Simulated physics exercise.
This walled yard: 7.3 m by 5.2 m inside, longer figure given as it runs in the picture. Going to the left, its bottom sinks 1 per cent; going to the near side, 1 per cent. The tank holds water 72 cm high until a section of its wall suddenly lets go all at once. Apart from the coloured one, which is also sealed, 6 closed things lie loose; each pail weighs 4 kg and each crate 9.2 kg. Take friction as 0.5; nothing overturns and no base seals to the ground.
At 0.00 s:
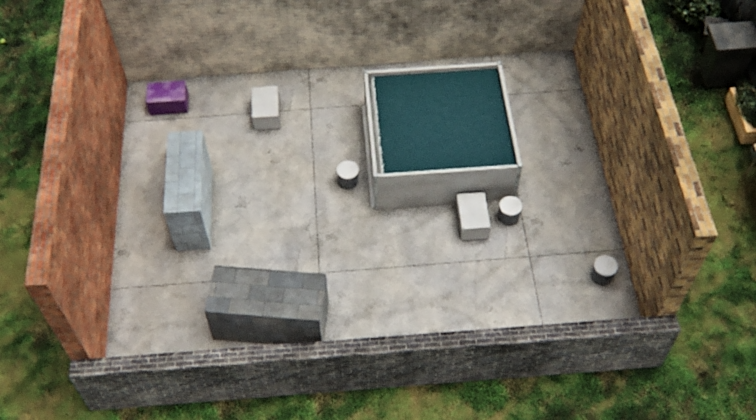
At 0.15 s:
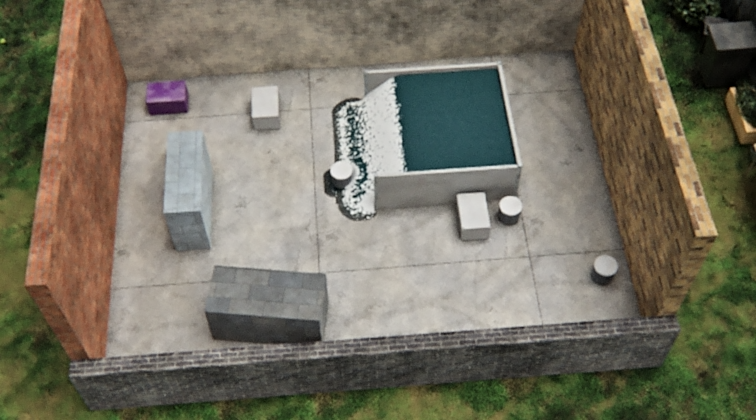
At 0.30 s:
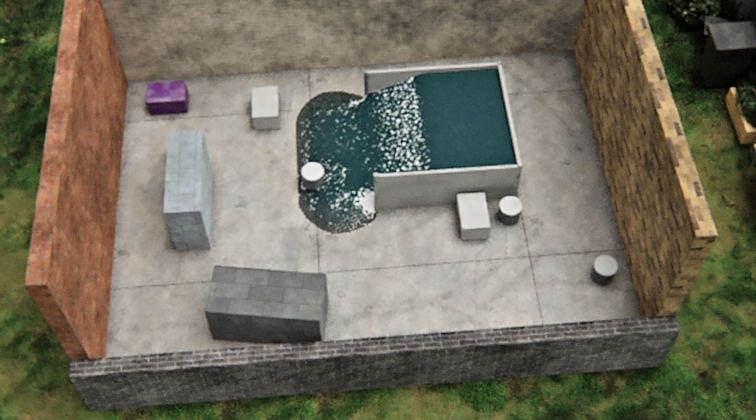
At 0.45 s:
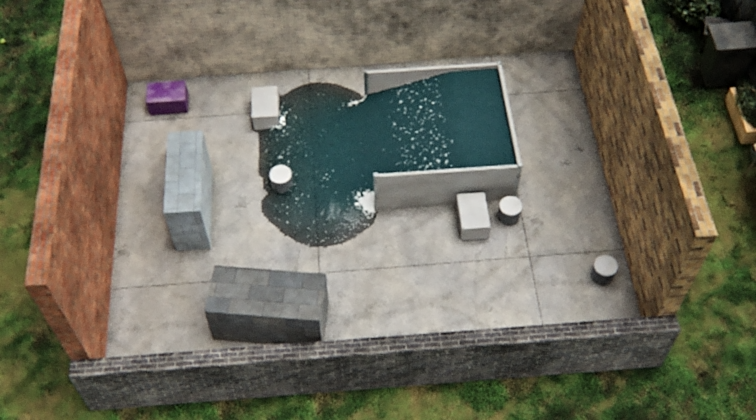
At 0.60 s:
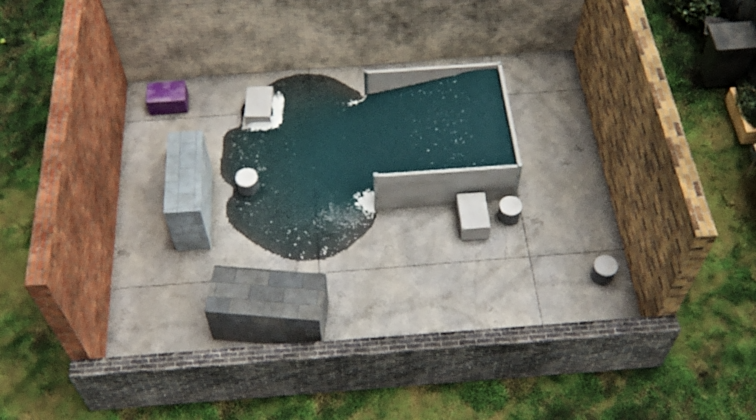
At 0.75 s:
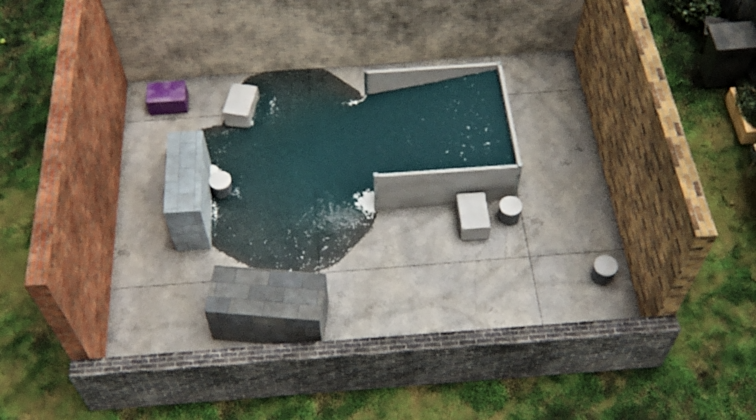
The video shows water pouring from the open left side of a tank in a walled yard and spreading across the floor, carrying a small cylinder left to a tall block, then shifting a pale box near the motionless purple crate.
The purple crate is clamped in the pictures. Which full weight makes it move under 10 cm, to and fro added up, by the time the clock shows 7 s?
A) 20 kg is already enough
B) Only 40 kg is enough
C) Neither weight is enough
(C) Neither weight is enough.
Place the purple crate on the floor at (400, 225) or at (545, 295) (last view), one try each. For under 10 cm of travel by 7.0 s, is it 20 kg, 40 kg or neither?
Order kept: Light pick works, heavy pick needed.
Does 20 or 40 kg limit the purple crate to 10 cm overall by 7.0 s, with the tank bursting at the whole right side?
Well, in that case neither one does it.
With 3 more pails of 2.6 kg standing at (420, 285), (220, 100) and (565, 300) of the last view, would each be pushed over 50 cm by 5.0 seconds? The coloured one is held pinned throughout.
Order as listed: Outside the limit, outside the limit, inside the limit.
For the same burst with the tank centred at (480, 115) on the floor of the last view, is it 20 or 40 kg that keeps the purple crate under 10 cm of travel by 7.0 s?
Then the outcome is clear: Not even the heavier works.
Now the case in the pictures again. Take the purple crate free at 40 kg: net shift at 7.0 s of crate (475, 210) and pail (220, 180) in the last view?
Net distance: First 40 cm, second 350 cm.
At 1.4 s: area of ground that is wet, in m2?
About 17 m2.
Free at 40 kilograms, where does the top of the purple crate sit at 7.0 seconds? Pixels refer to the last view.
Roughly at (130, 224) in the last view.
After 1.4 s the purple crate would be 18 cm from its start with 20 kg and 4 cm from its start with 40 kg; 5 cm of water round it then.
After 3.1 s the purple crate would be 50 cm from its start with 20 kg and 59 cm from its start with 40 kg; 32 cm of water round it then.
After 4.9 s the purple crate would be 194 cm from its start with 20 kg and 225 cm from its start with 40 kg; 11 cm of water round it then.
After 7.0 s the purple crate would be 289 cm from its start with 20 kg and 247 cm from its start with 40 kg; 17 cm of water round it then.
